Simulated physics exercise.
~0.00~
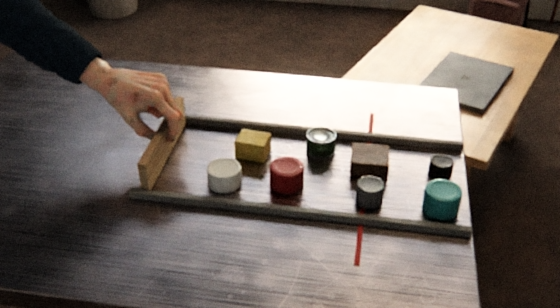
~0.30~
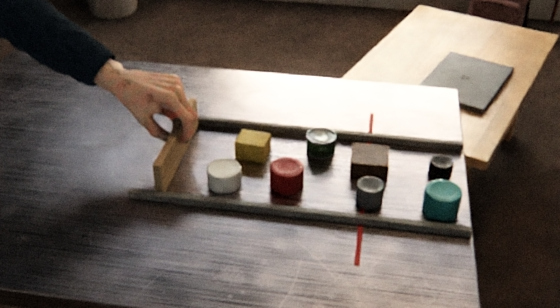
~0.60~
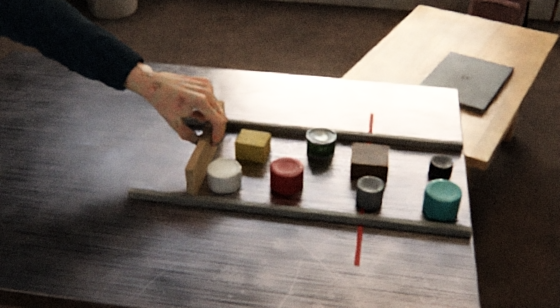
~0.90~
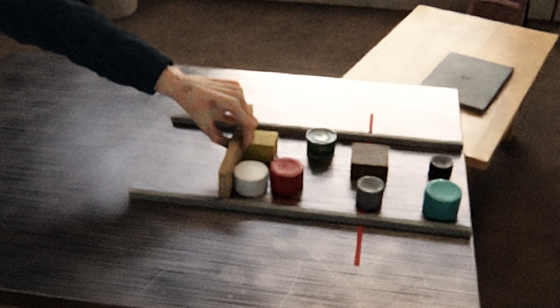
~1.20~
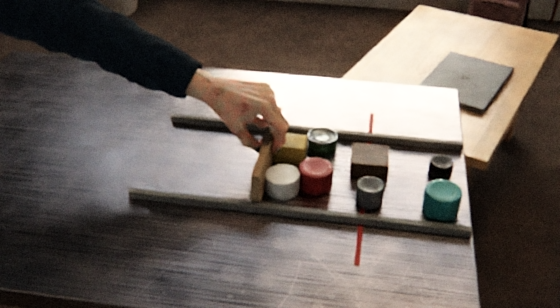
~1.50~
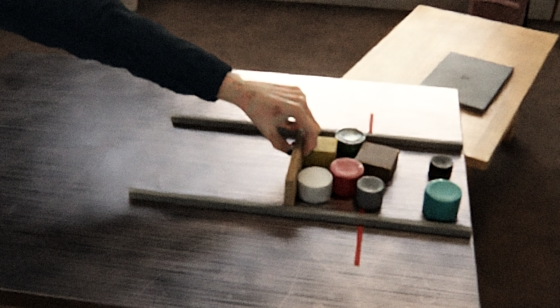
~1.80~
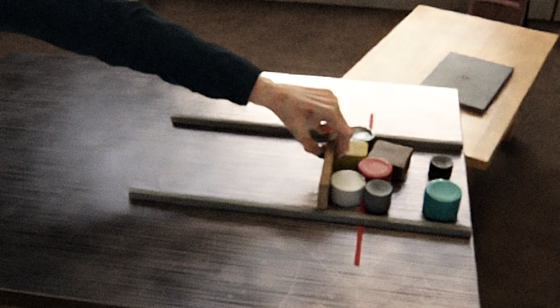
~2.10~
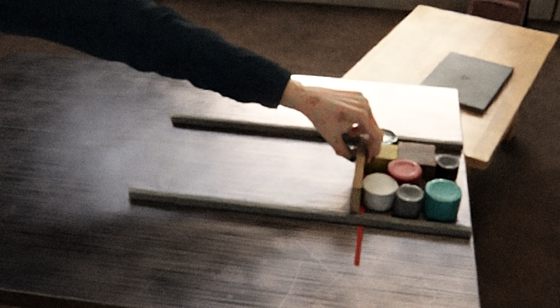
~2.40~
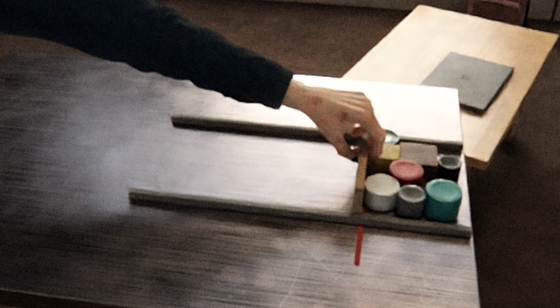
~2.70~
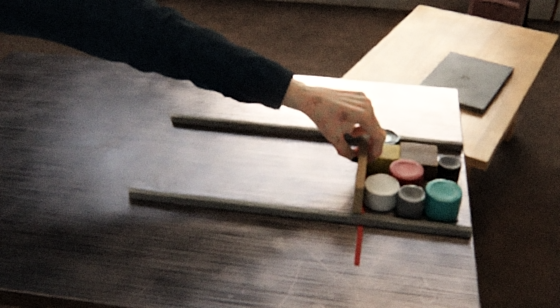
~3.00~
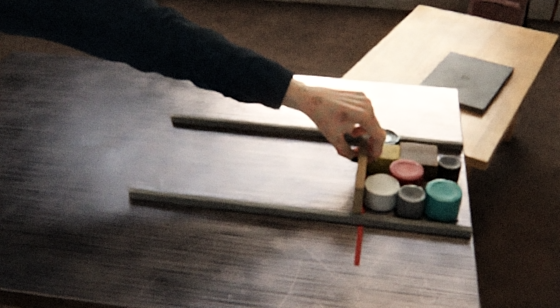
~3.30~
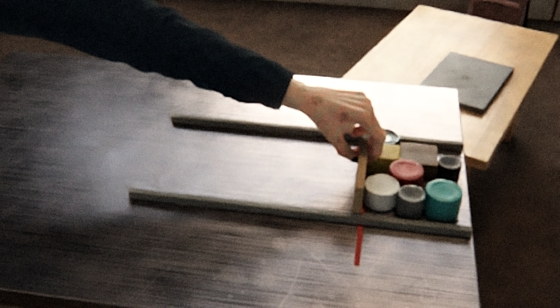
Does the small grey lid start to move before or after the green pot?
The grey lid starts to move after the green pot, which is already being pushed along while the grey lid is still at rest.
